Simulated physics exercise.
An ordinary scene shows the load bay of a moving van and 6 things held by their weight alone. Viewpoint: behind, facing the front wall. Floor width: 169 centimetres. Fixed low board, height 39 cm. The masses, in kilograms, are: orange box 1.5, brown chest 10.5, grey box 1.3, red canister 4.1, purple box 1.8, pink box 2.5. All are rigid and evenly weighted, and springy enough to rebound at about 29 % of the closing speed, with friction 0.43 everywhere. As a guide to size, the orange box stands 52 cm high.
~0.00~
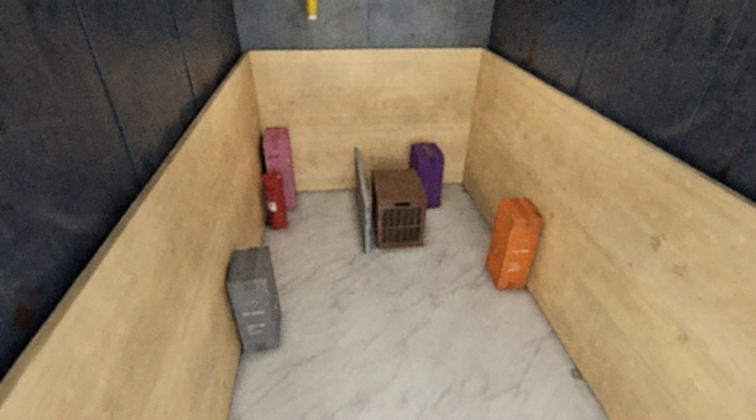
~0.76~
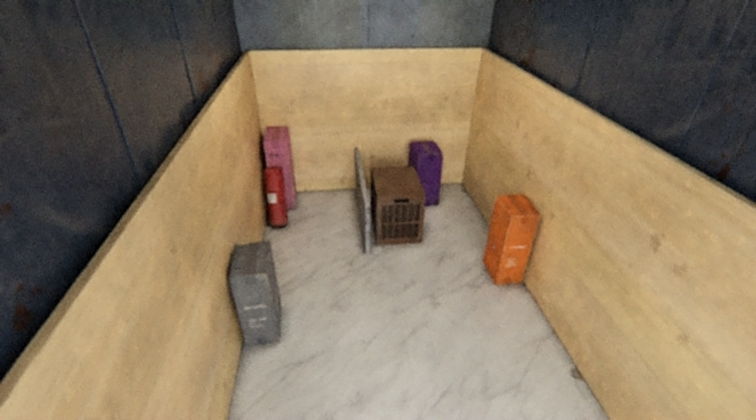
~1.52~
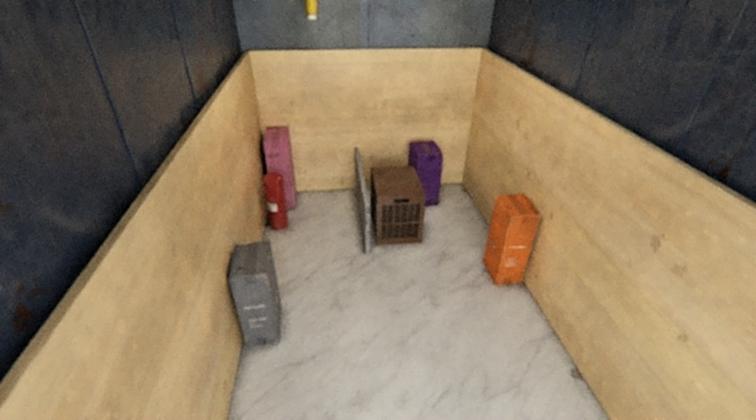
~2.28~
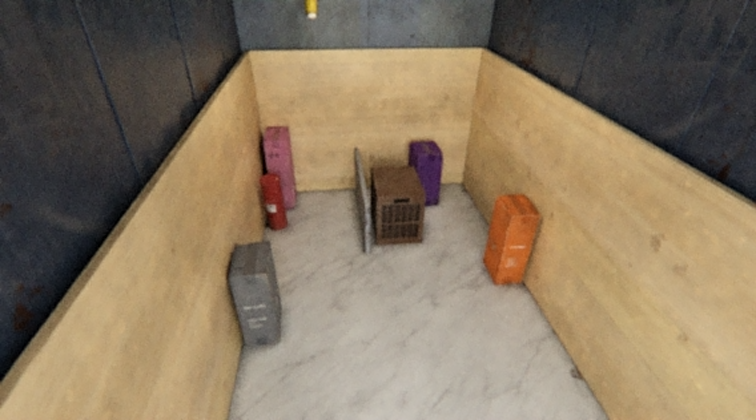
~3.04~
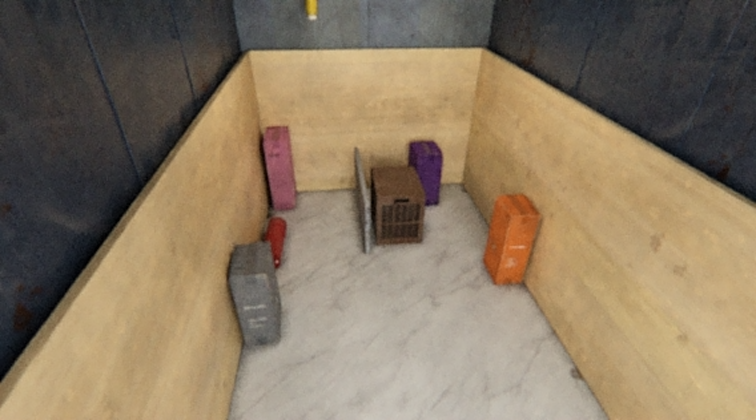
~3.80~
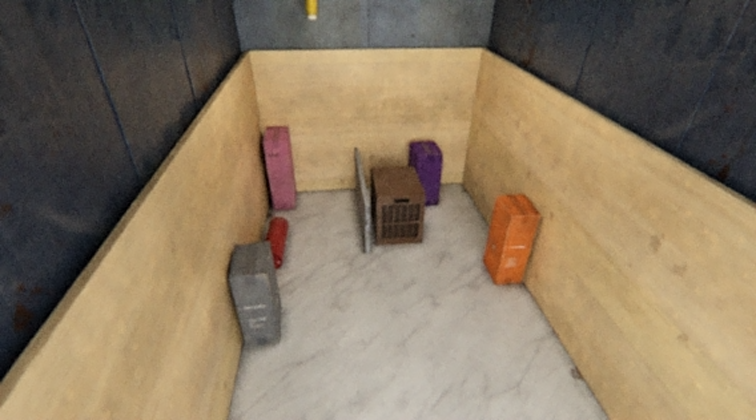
A brown chest stood beside a thin upright panel among grey, pink, purple and orange boxes, all barely shifting, while the red canister on the left wobbled, then toppled onto its side.
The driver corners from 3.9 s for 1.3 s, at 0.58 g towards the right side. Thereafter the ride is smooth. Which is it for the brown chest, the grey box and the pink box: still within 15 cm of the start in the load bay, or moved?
Result: Brown chest changes position, grey box changes position, pink box changes position.
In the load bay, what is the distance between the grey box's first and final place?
About 134 cm.
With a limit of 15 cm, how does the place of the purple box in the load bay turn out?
As for the purple box, it gets displaced.
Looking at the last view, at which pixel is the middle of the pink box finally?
It ends up at about (320, 191).
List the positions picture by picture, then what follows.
In the first frame, steady run; brown chest (397, 208); grey box (257, 300); pink box (281, 170).
In the second frame, force 0.08 g forwards; red canister (276, 196) tilted 17°; purple box (424, 174) 4 cm from its spot.
In the third frame, steady run; red canister (276, 202) tilted 4°; purple box (424, 174) 4 cm from its spot.
In the fourth frame, force 0.19 g backwards; red canister (274, 203) tilted 6°; orange box (509, 240) 4 cm from its spot.
In the fifth frame, steady run; red canister (274, 242) on its side; purple box (424, 174) 4 cm from its spot.
In the sixth frame, steady run; brown chest (396, 205) 4 cm from its spot; grey box (258, 294) 4 cm from its spot; pink box (281, 169) 2 cm from its spot.
By 4.40 s, force 0.58 g right; pink box tilted 24° near (298, 167); grey box tilted 19° near (275, 290); brown chest 8 cm from its spot near (404, 204).
By 4.60 s, force 0.58 g right; grey box tilted 70° near (321, 298); pink box tilted 60° near (317, 175); brown chest 18 cm from its spot near (420, 203).
By 4.90 s, force 0.58 g right; grey box on its side near (401, 300); pink box on its side near (320, 190); brown chest 47 cm from its spot near (459, 200).
When it is over (5.7 s), lying over in the load bay, grey box, red canister and pink box; not toppled but over 15 cm from the start, brown chest and purple box; the last one within 15 cm of the start. In the last view, brown chest near (468, 200), grey box near (495, 291).
